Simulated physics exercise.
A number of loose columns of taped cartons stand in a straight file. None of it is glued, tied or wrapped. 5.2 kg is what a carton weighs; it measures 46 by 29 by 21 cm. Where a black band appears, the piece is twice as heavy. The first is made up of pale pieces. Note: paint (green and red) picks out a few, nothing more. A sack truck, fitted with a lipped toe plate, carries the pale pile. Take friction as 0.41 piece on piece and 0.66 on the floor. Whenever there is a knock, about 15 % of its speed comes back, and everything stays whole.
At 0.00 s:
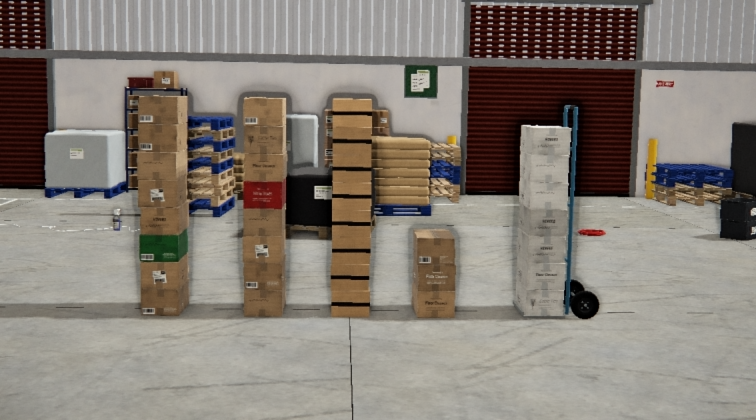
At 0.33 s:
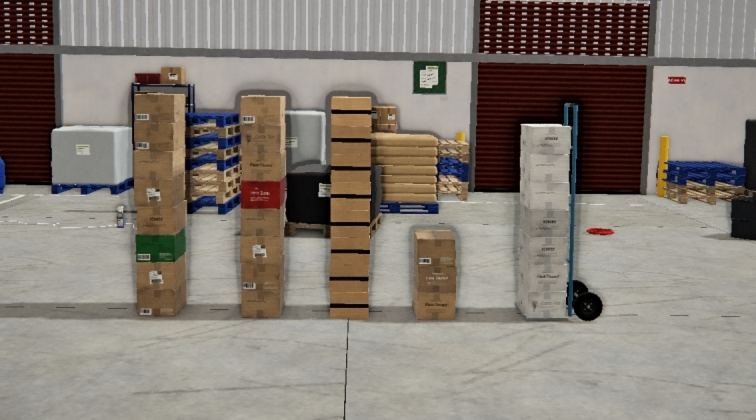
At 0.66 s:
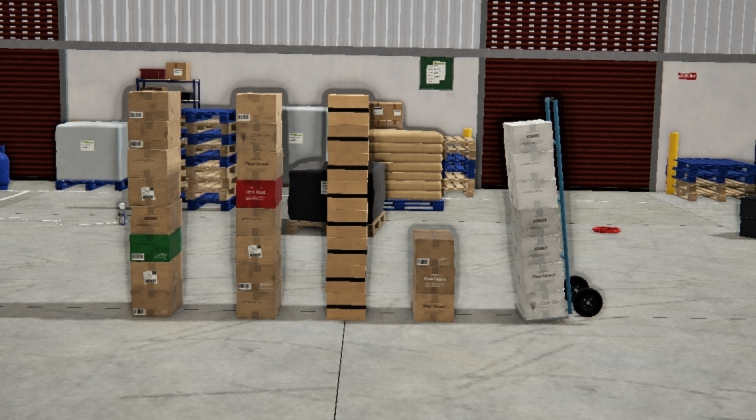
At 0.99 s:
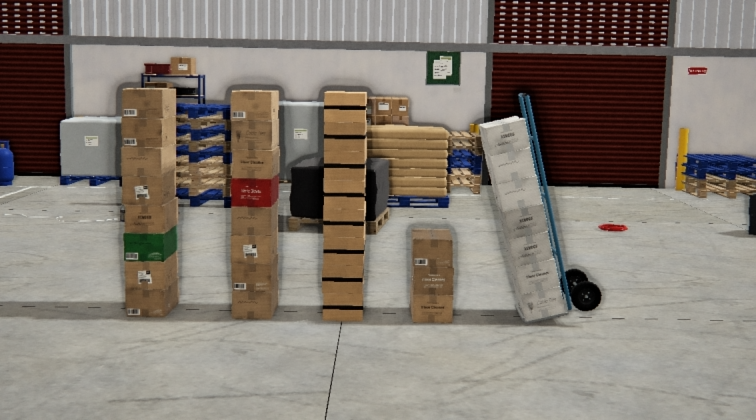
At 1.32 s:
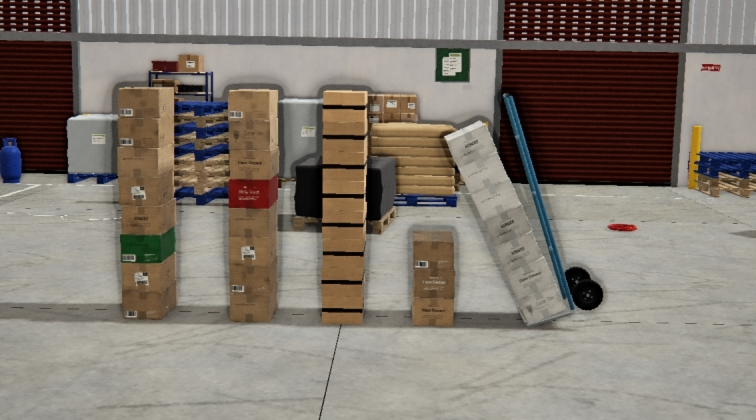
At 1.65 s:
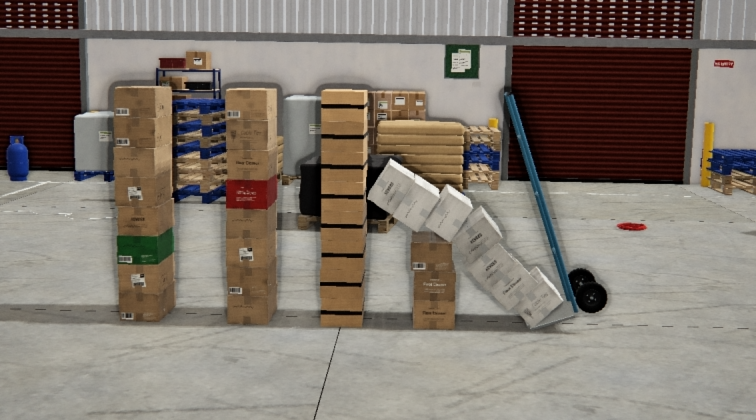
Warehouse yard, a blue sack truck tilting left and a pale carton stack leaning off it, bending over a short brown stack.
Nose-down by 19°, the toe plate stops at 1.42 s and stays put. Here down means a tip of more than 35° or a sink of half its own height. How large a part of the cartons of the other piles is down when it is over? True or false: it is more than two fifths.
False.
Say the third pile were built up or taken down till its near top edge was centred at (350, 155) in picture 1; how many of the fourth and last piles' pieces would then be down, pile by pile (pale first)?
Down by pile: Fourth 0, last 0.
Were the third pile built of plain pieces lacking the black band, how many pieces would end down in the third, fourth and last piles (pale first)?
Pieces down: Third pile 0, fourth pile 0, last pile 0.
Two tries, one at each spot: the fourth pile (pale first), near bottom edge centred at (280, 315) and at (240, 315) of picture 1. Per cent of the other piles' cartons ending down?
0 and 0 %.
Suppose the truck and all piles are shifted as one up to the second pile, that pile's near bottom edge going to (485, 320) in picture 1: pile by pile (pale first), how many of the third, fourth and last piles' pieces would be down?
Down per pile: Third 0, fourth 0, last 0.
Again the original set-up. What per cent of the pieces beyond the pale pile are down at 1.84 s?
By then, 0 per cent.
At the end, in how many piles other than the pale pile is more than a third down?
Total count: 0.
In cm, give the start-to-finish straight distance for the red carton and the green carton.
About: Red 0, green 0.
Around 1.71 s, 7 of the pale pile down; none of the 27 other cartons down, 2 disturbed.
Around 1.84 s, 7 of the pale pile down; none of the 27 other cartons down, 4 disturbed.
Finally (2.5 s), 7 of the pale pile down; none of the 27 other cartons down, 3 disturbed; red carton unmoved; green carton unmoved. That is 0 per cent. Seen by the last camera, middles, red carton near (252, 190), green carton near (146, 244).
